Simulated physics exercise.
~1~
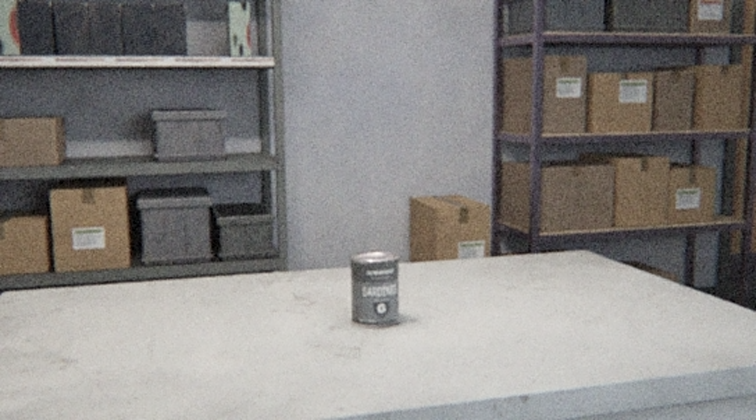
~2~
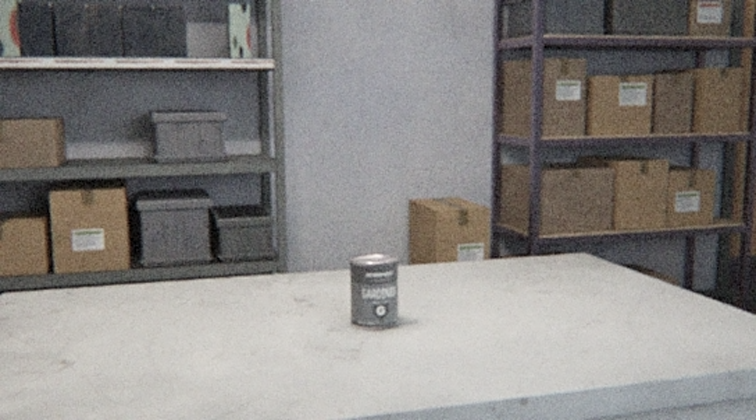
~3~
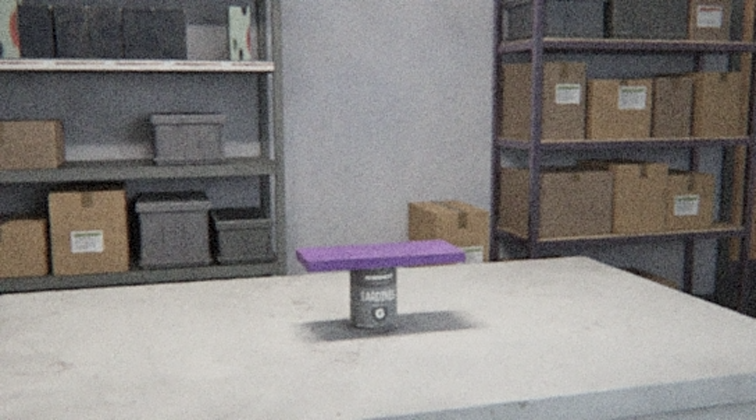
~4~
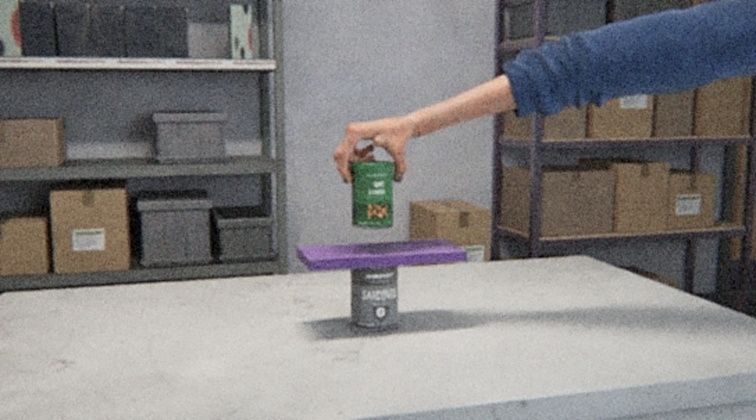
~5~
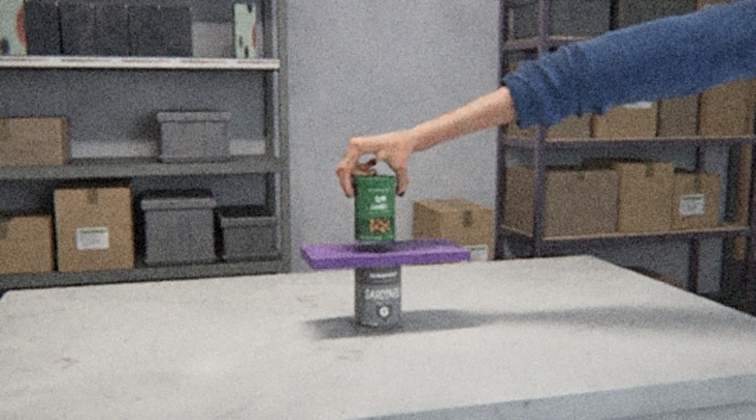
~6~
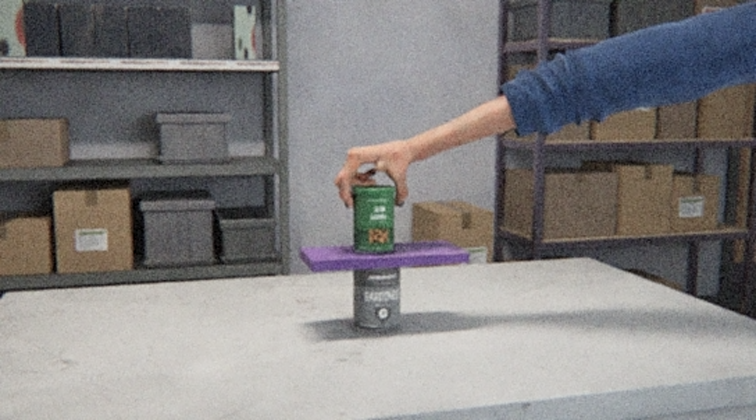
A hand lowers a green tin onto a purple board resting on a grey tin.
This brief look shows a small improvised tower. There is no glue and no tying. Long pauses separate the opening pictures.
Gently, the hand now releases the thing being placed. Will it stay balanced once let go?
Yes, the stack will stay as built.
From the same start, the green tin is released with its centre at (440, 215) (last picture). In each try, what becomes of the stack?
Outcome: Collapse.
Then, 0.30 s after the last picture, nothing has stirred.
Then, 0.70 s after the last picture, green tin resting near (374, 220).
At rest, all 3 in place. Seen from the same camera at the end, green tin near (374, 220). The stack holds.
